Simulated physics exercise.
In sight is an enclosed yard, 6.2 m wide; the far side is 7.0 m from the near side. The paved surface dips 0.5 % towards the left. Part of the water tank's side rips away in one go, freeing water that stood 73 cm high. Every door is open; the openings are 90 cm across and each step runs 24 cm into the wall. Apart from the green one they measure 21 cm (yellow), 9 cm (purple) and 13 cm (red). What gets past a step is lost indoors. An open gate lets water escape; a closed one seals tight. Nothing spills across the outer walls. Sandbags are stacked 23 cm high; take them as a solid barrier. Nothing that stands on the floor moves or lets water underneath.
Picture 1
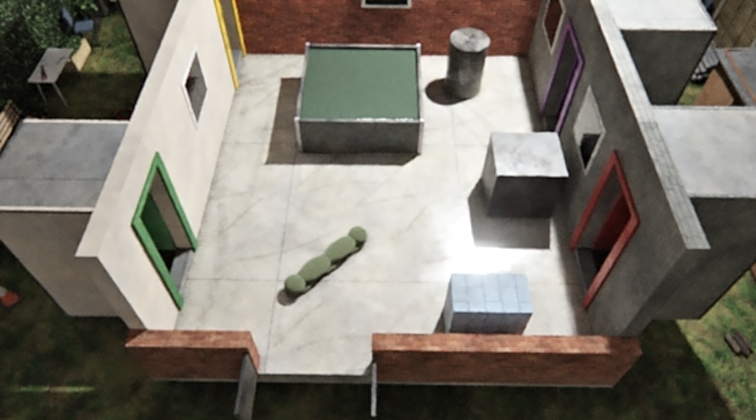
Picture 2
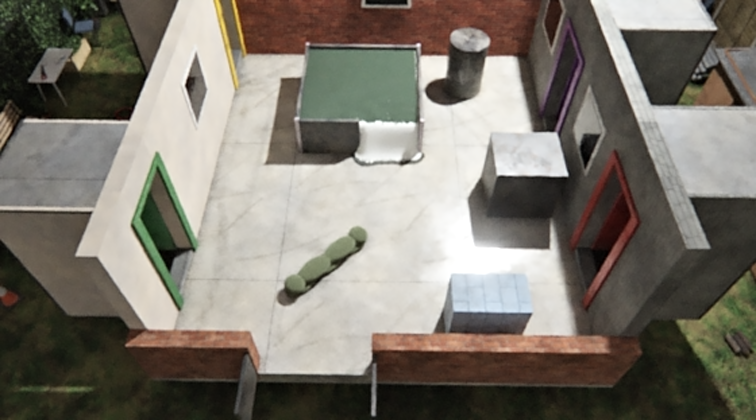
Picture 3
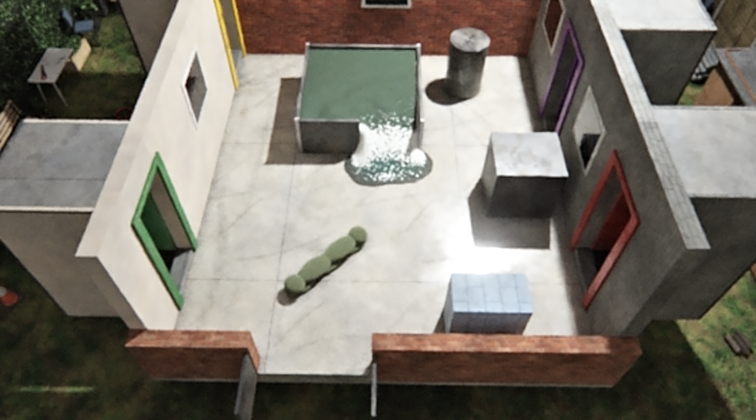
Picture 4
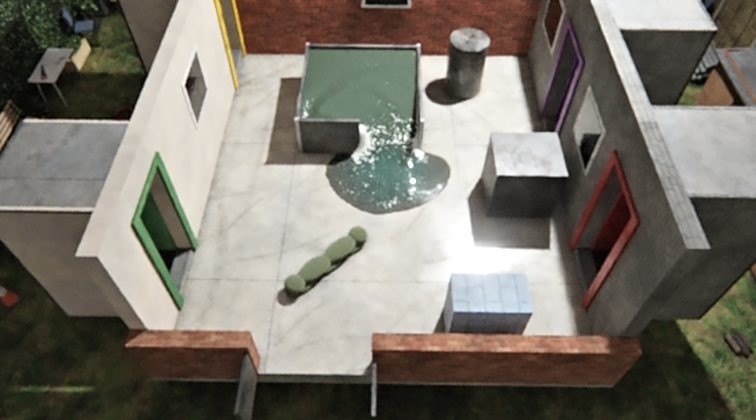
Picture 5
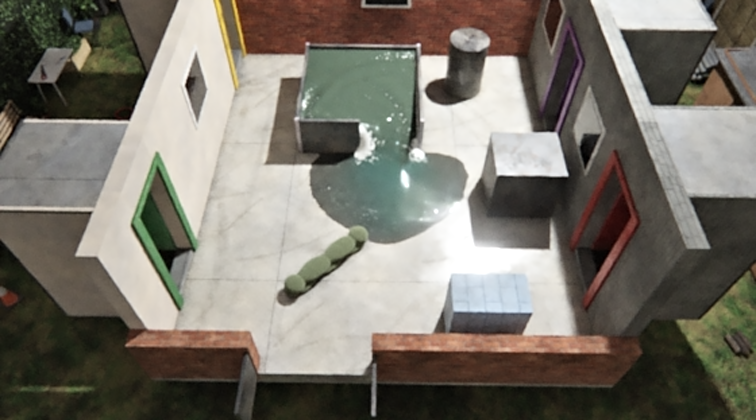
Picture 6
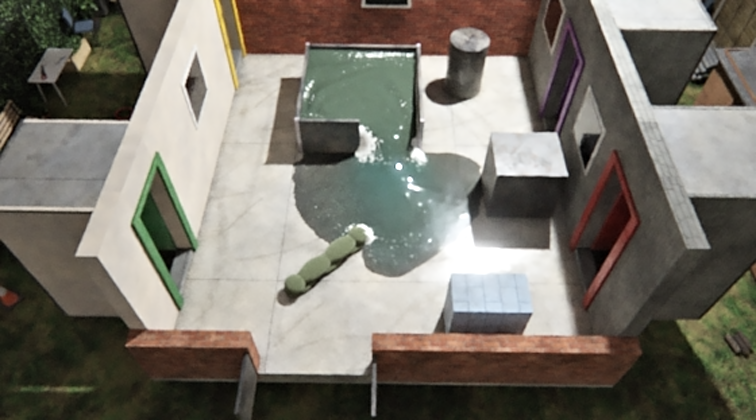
In a walled yard, a tank's side breaks open and water spreads across the pale floor to the sandbags.
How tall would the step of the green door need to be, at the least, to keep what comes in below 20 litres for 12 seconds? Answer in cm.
It would have to be roughly 16 cm high.
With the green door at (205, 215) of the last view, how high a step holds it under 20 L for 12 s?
About 6.0 cm.
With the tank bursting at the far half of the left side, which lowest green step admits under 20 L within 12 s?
Some 10.5 cm.
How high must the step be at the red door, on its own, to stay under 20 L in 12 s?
Roughly 18 cm at red.
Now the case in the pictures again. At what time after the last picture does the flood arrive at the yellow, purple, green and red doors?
Yellow 6.5 s, purple 3.0 s, green 1.4 s, red 1.3 s.
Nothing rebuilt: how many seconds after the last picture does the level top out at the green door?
Around 4.0 s.
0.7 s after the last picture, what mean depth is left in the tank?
About 52 cm.
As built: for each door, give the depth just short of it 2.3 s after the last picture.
In cm: Yellow 0, purple 0, green 15, red 17.
Then, 0.7 s after the last picture water covers 30 % of the floor, deepest (42 cm) near (393, 157); it has not reached the green door.
Then, 2.3 s after the last picture water covers 50 % of the floor, deepest (34 cm) near (557, 360); 15 cm at the green door, 12 litres in over its 10 cm step.
Then, 11.3 s after the last picture water covers 95 % of the floor, deepest (12 cm) near (241, 69); 8 cm at the green door, 99 litres in over its 10 cm step.
At the green door as built, the water peaked near 18 cm, 4.1 s after the last picture.
With a step of 14 cm, 32 litres would have come in within the 12 s; with 19.5 cm, 5 litres. So under 20 litres takes about 16 cm.
